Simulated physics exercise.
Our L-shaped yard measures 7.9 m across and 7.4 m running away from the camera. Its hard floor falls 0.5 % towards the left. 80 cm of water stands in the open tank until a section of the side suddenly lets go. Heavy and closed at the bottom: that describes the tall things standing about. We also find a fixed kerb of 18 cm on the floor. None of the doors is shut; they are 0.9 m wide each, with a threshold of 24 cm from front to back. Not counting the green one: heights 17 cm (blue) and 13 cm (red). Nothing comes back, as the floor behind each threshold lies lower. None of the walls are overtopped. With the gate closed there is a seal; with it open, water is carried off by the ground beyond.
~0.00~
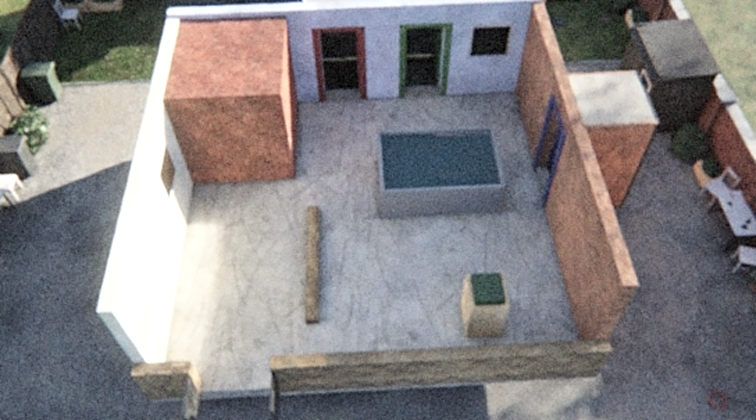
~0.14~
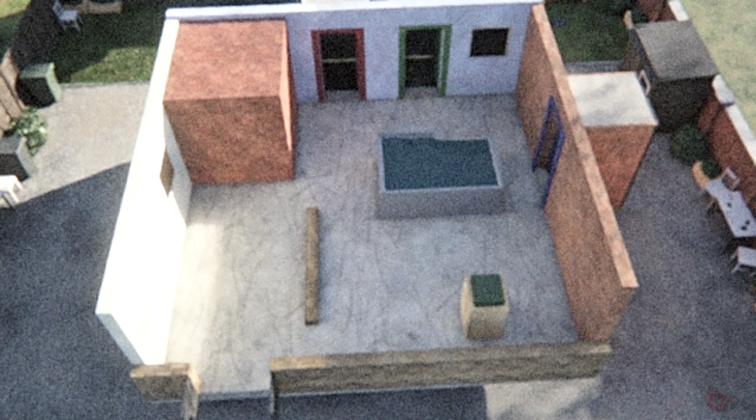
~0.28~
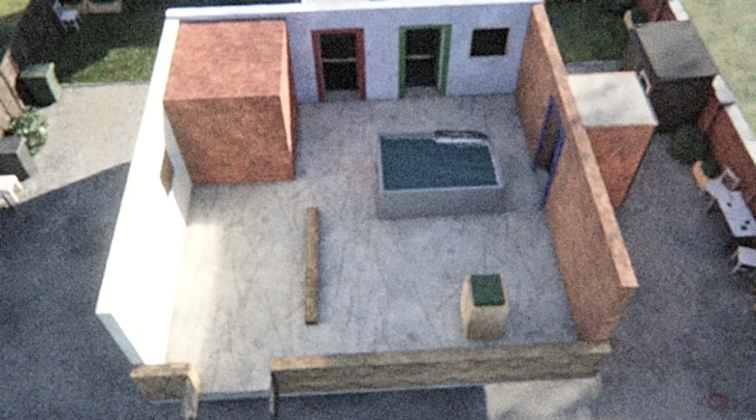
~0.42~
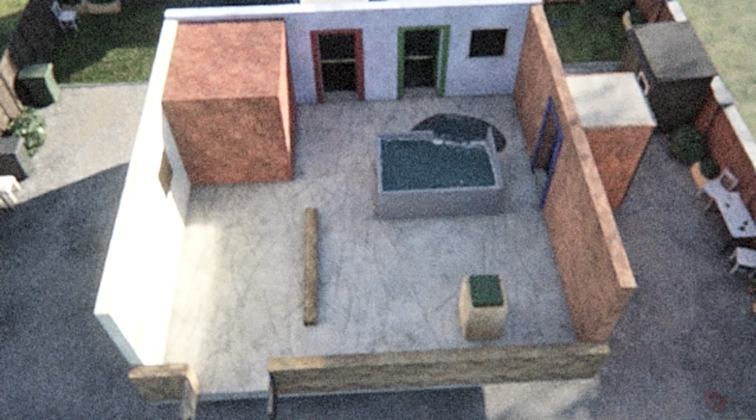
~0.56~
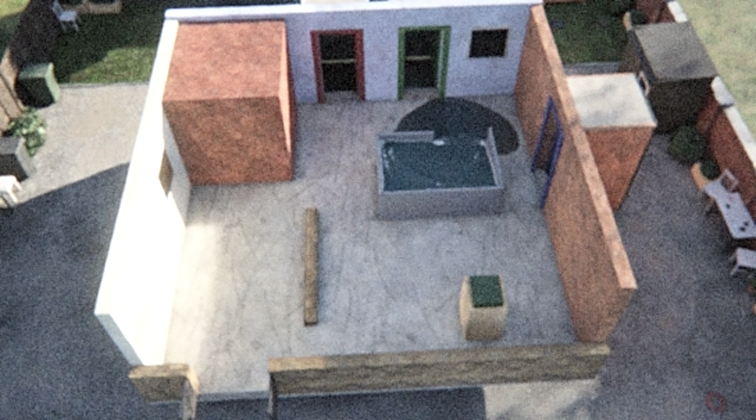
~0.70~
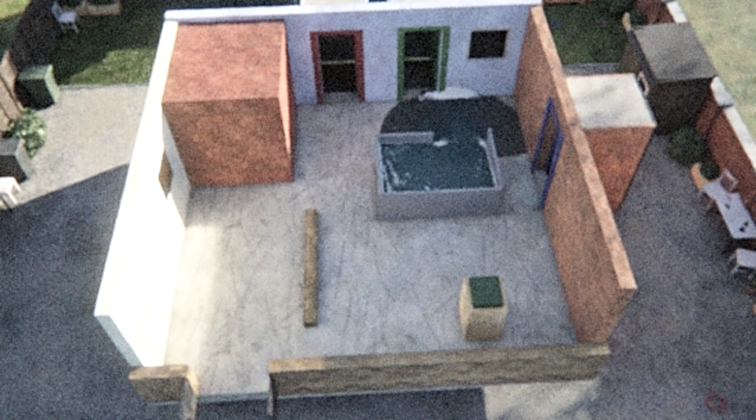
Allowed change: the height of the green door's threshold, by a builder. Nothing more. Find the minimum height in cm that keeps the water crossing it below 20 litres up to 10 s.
33 cm.
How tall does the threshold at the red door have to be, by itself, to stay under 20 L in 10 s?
For red, a step near 8.5 cm.
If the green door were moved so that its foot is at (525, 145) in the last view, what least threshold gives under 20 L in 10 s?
Roughly 16 cm, give or take.
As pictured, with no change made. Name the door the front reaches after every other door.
It is the blue one.
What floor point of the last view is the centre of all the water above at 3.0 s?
Near (441, 147).
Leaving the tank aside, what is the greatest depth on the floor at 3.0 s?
Close to 32 centimetres.
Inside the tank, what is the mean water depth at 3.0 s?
Some 31 cm.
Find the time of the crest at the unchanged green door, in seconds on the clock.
I'd guess close to 1.6 seconds.
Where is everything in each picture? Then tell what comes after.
The open tank at (439, 160) is whole and still, 80 cm deep; the green door at (424, 65) is dry, in the first frame.
Water pours out on the far side and has run 0.3 m, to a hidden place; about 10 cm deep outside, 80 cm at the back, in the second frame.
The gap is on the far side, the front 0.8 m out at a hidden place; the back of the open tank holds 80 cm, in the third frame.
Water pours out on the far side and has run 1.4 m, to (438, 117); about 10 cm deep outside, 75 cm at the back, in the fourth frame.
The front is at (445, 98), 2.1 m from the gap on the far side; 4.3 m2 of floor is wet, 68 cm left at the back, in the fifth frame.
Water pours out on the far side and has run 2.2 m, to (425, 92); about 6 cm deep outside, 70 cm at the back; water is at the green door at (422, 68), in the sixth frame.
After 1.4 s water covers 15 % of the floor, deepest (64 cm) near (507, 95); 30 cm at the green door, 73 litres in over its 12 cm threshold.
After 3.0 s water covers 25 % of the floor, deepest (32 cm) near (459, 102); 27 cm at the green door, 252 litres in over its 12 cm threshold.
After 10.0 s water covers 90 % of the floor, deepest (12 cm) near (383, 373); 8 cm at the green door, 360 litres in over its 12 cm threshold.
At the green door as built, the water arrived by 0.7 s and peaked near 32 cm at 1.6 s.
Run again over the same 10 s with other heights there, 67 litres in over 26.5 cm, 9 litres over 36 cm. The limit of 20 litres is kept from about 33 cm up.
